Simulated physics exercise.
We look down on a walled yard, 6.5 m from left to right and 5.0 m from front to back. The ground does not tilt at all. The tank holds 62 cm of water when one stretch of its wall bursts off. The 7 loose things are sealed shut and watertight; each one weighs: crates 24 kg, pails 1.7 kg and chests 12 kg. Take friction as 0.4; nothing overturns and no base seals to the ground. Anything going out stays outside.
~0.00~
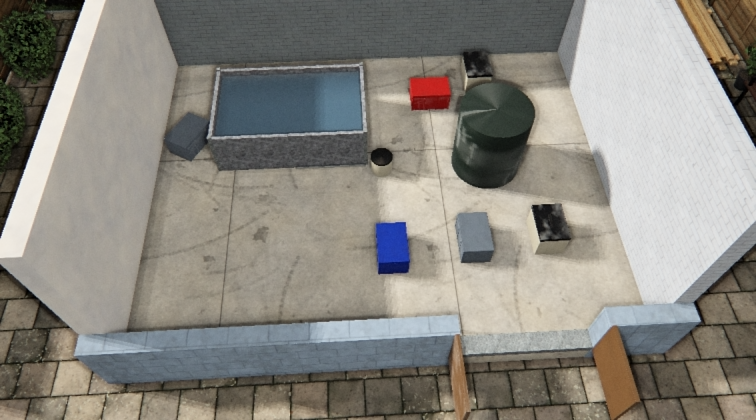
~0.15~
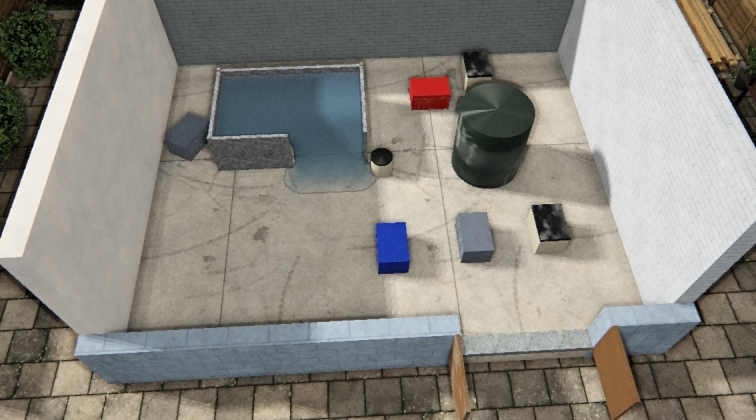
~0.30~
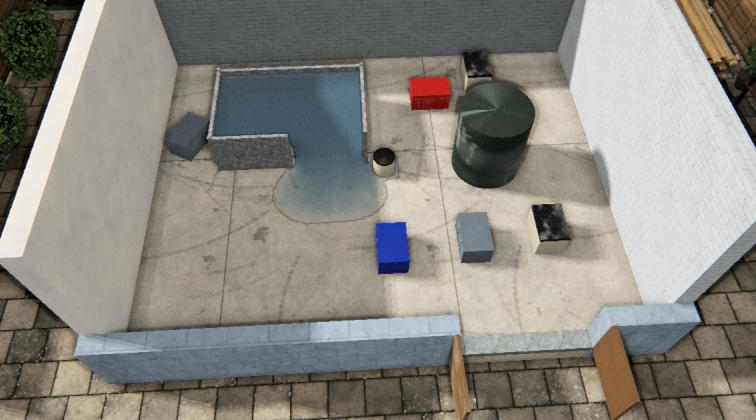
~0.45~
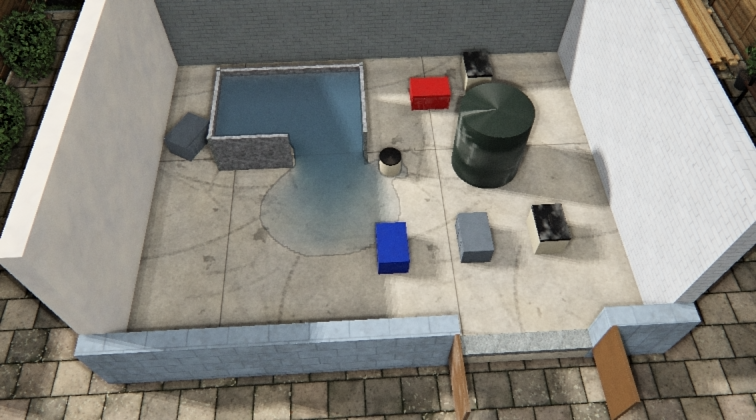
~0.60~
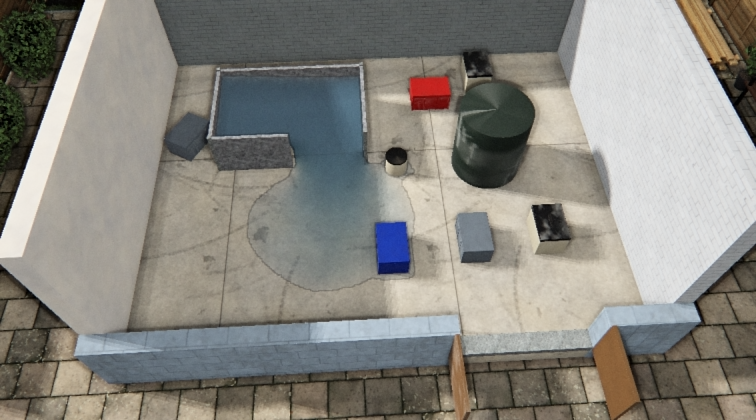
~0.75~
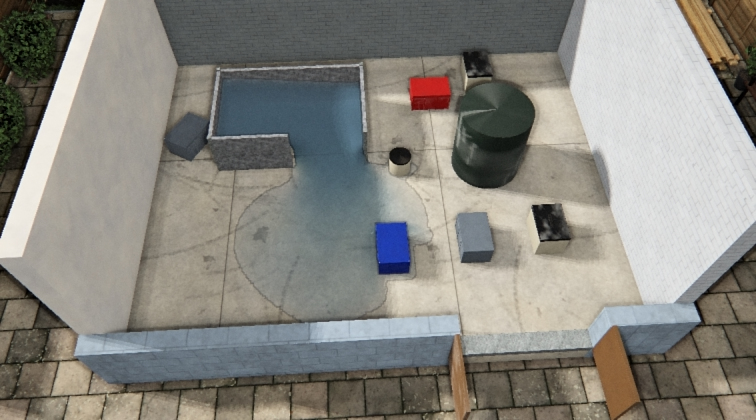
Water spreading from a broken wall of a raised tank across a walled yard, nudging a small pot right past still crates.
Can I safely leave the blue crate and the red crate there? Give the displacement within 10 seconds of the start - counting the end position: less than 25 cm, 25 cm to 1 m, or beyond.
I expect the blue crate to be swept well away; I expect the red crate to hardly budge.
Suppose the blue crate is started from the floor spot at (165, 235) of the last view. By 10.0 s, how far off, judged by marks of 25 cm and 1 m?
By that time it covers a moderate distance.
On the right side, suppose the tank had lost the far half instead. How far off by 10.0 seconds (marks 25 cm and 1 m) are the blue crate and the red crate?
The blue crate would remain almost still and the red crate would be washed far off.
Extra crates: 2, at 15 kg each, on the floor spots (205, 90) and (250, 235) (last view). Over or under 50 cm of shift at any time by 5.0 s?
In the order asked: Shy of the mark; shy of the mark.
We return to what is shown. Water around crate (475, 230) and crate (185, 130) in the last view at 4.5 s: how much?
Some 4 cm at the first, some 7 cm at the second.
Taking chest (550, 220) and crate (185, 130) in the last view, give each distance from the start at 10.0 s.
20 cm and 100 cm, respectively.
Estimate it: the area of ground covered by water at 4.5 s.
Flooded: Near 22 m2.
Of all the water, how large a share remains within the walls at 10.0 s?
Roughly 80 percent.
After 2.0 s the blue crate is near (476, 304), 1.3 m from its start, afloat; the red crate is near (430, 86), 0.0 m from its start, aground; 0 of 7 are out; 1 afloat.
After 4.5 s the blue crate has gone out; the red crate is near (430, 86), 0.0 m from its start, aground; 1 of 7 are out; 0 afloat.
After 7.0 s the blue crate has gone out; the red crate is near (430, 86), 0.0 m from its start, aground; 1 of 7 are out; 0 afloat.
After 10.0 s the blue crate has gone out; the red crate is near (430, 86), 0.0 m from its start, aground; 1 of 7 are out; 0 afloat.
